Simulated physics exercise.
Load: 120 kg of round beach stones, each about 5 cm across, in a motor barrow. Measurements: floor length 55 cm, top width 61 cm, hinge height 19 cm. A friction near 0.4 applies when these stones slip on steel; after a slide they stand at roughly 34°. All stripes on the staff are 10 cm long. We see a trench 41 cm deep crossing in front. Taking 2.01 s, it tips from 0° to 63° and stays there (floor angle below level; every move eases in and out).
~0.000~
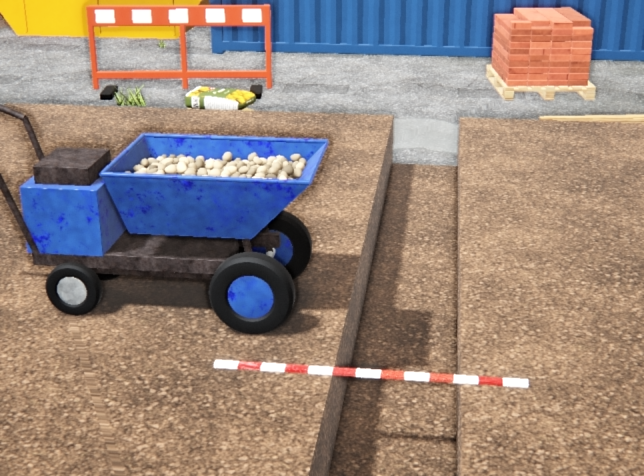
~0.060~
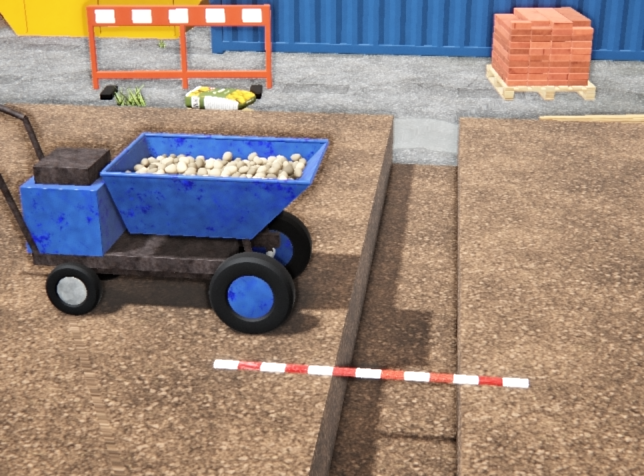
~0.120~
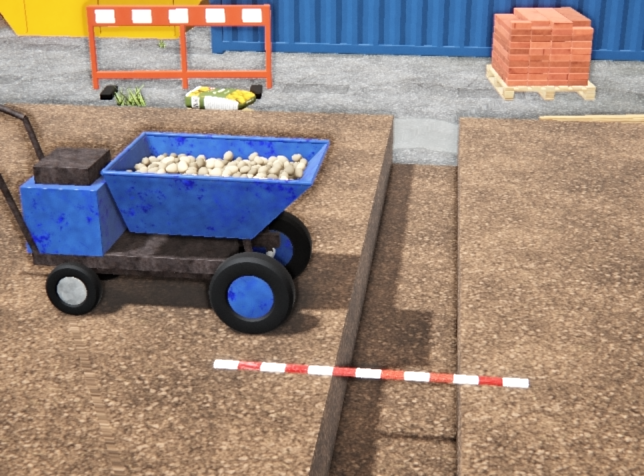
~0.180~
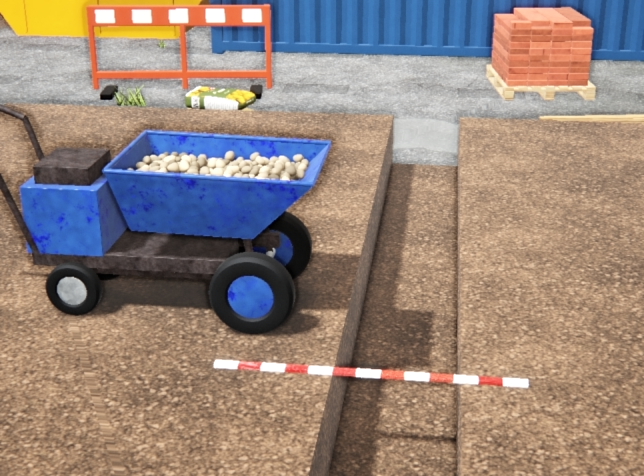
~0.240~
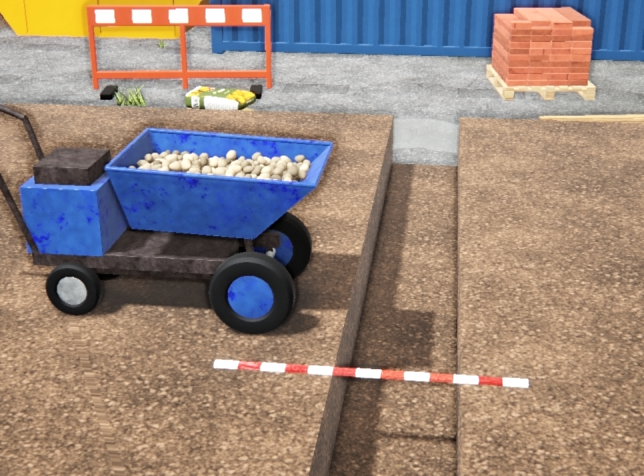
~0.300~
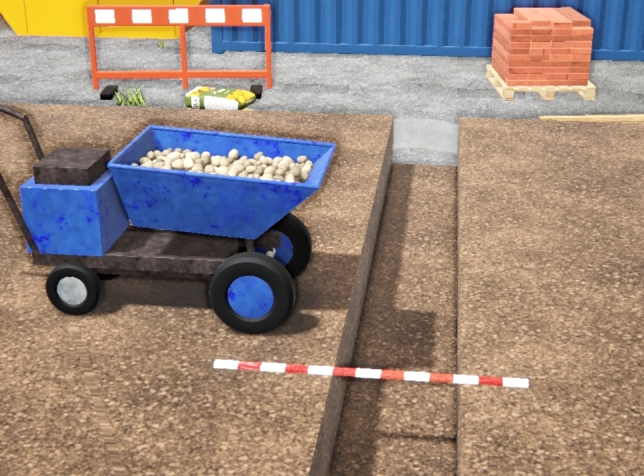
In the video, a blue motor barrow loaded with pale rounded stones stands on brown ground beside a trench with a red-and-white staff across it; the skip, level at first, tilts slightly down to the right, and the stones shift a little.
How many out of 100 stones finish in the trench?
About 96 of them.
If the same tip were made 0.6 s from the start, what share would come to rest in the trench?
Then roughly 70 percent.
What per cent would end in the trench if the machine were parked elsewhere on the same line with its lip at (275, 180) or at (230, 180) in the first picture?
First spot about 100, second spot about 95 per cent.
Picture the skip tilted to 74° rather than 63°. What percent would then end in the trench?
Roughly 100 per cent would end in the trench.
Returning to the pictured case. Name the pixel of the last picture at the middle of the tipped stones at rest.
Roughly at (421, 379).
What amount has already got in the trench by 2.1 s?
Roughly 55% by that time.
After 1.5 s the floor is at 53°; 99 % in the skip, 1 % in the trench; the foremost stones are at (396, 253).
After 2.1 s the floor is at 63°; 44 % in the skip, 53 % in the trench, 3 % past the trench; the foremost stones are at (496, 322).
After 2.5 s the floor is at 63°; 19 % in the skip, 77 % in the trench, 4 % past the trench; the foremost stones are at (548, 331).
After 4.4 s the floor is at 63°; 0 % in the skip, 96 % in the trench, 4 % past the trench; the foremost stones are at (557, 330).
